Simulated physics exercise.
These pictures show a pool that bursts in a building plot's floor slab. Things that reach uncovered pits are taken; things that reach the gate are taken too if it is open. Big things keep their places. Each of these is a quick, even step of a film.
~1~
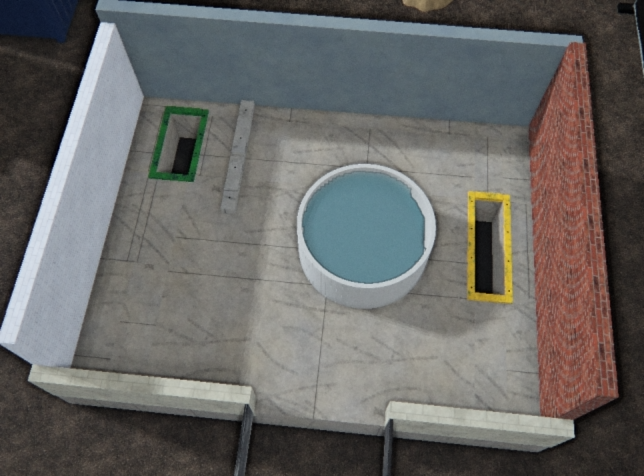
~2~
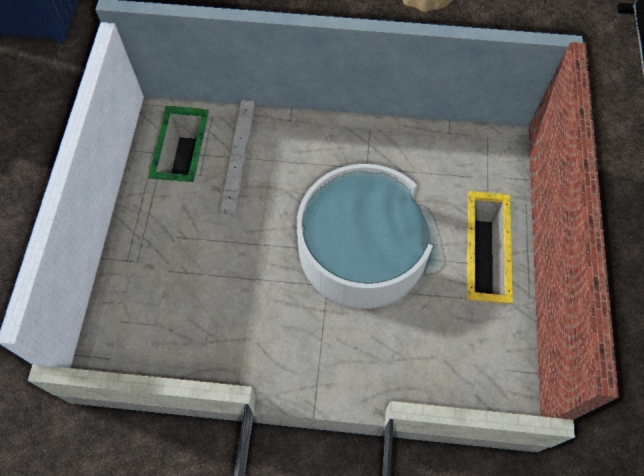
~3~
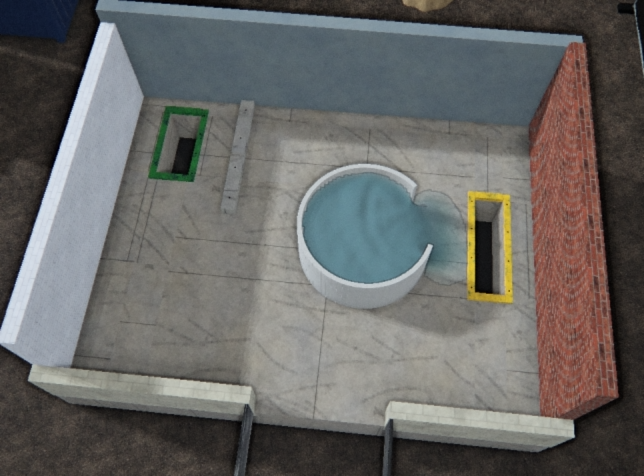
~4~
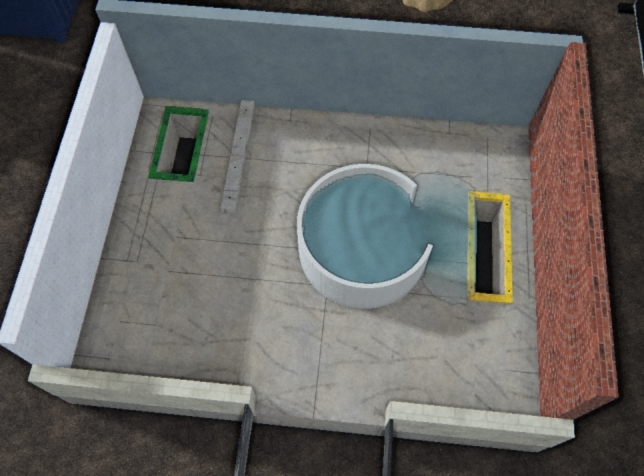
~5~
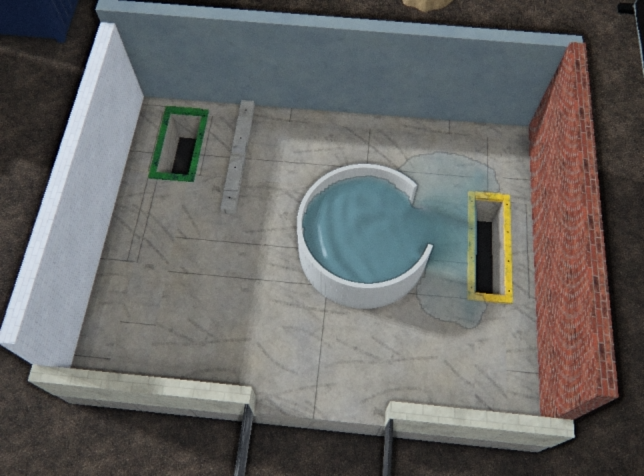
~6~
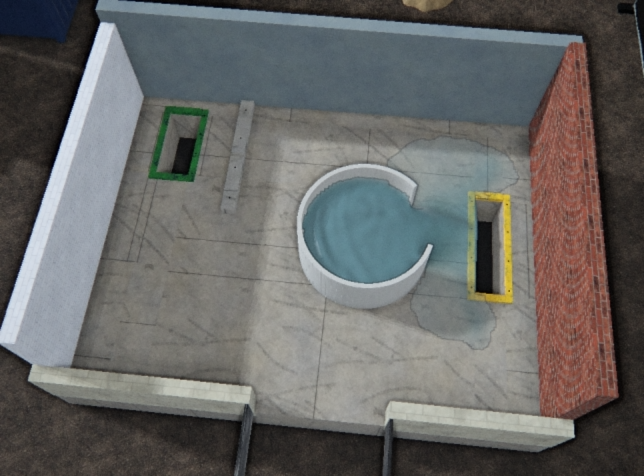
A round white pool of blue-green water stands near the middle of a cracked grey concrete slab, seen from high above by a still camera. A pale wall at left, a blue-grey one behind and red brick at right surround it, with green-edged and yellow-edged pits either side. The pool's right side opens, and water pours rightward to the yellow-edged pit, spreading above and below it.
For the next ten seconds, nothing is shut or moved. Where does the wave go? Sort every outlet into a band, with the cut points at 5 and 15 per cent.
Final shares: The gate under 5 %; the yellow pit over 15 %; the green pit under 5 %.
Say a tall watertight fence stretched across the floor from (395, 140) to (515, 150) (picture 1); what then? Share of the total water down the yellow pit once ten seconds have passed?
Yellow: 60 %.
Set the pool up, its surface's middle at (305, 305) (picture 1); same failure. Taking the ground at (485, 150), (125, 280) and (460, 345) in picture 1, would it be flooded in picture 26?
Taking them as they were asked, they come out soaked, bone dry, soaked.
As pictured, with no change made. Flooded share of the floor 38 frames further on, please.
Roughly 45 %.
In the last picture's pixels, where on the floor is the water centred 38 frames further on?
I'd say near (391, 227).
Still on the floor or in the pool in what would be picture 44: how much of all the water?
Estimate: Close to 44 %.
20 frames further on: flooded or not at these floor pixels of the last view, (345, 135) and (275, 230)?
In turn, the two spots are soaked and high and dry.
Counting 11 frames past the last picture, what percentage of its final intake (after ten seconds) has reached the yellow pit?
I'd put it at 60 percent.
A moment on, water covers 15 % of the floor; the gate 0 %, the yellow pit 21 %, the green pit 0 %.
Next, water covers 15 % of the floor; the gate 0 %, the yellow pit 34 %, the green pit 0 %.
Then, water covers 30 % of the floor; the gate 0 %, the yellow pit 46 %, the green pit 0 %.
Later, water covers 45 % of the floor; the gate 0 %, the yellow pit 56 %, the green pit 0 %.
In the end, water covers 70 % of the floor; the gate 1 %, the yellow pit 59 %, the green pit 0 %.
